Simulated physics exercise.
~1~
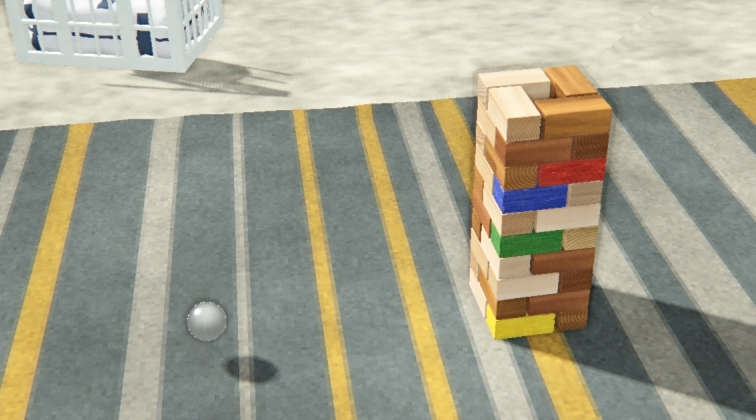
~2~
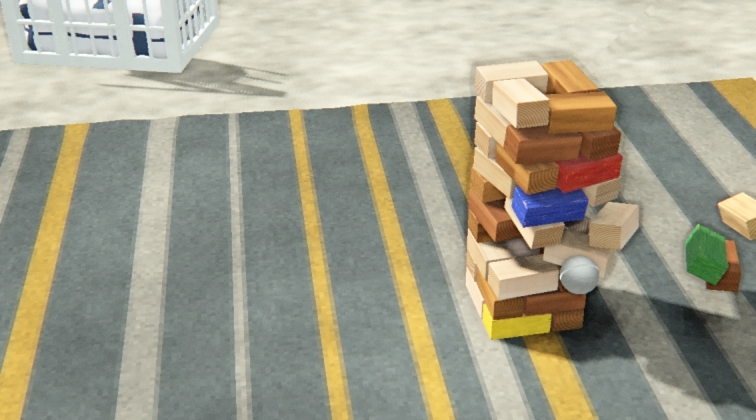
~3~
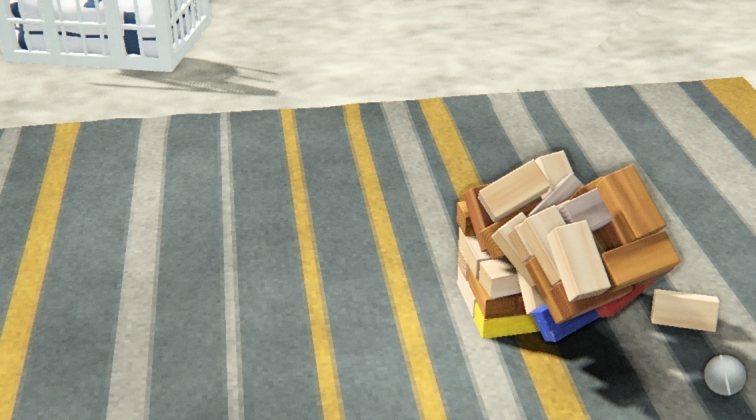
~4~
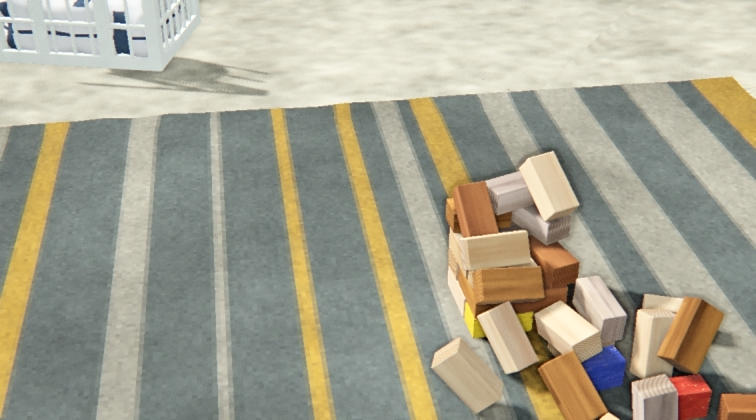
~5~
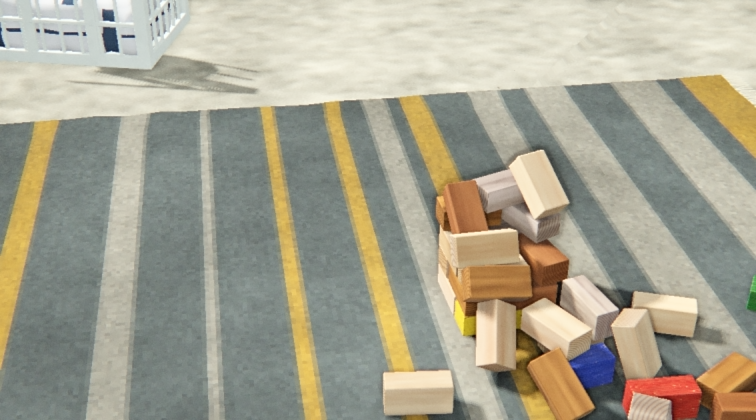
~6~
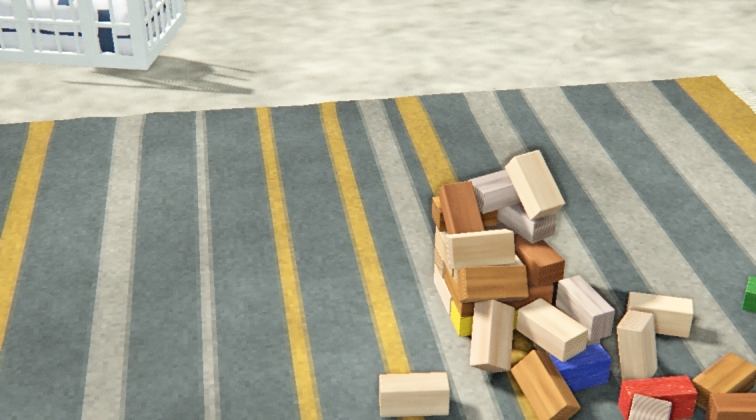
A shiny steel ball flies in from the left toward a tall stack of wooden blocks standing on a grey, yellow and white striped rug, seen from above, with a pale basket at the upper left. It strikes the lower part of the stack, knocking a green block and a few others out to the right. The ball carries on down to the right as the upper layers twist and topple forward. Blocks spill across the rug, the red and blue ones among them, and the ball leaves view. A low, jumbled heap remains, with the yellow block still at its base and the green one lying at the right edge.
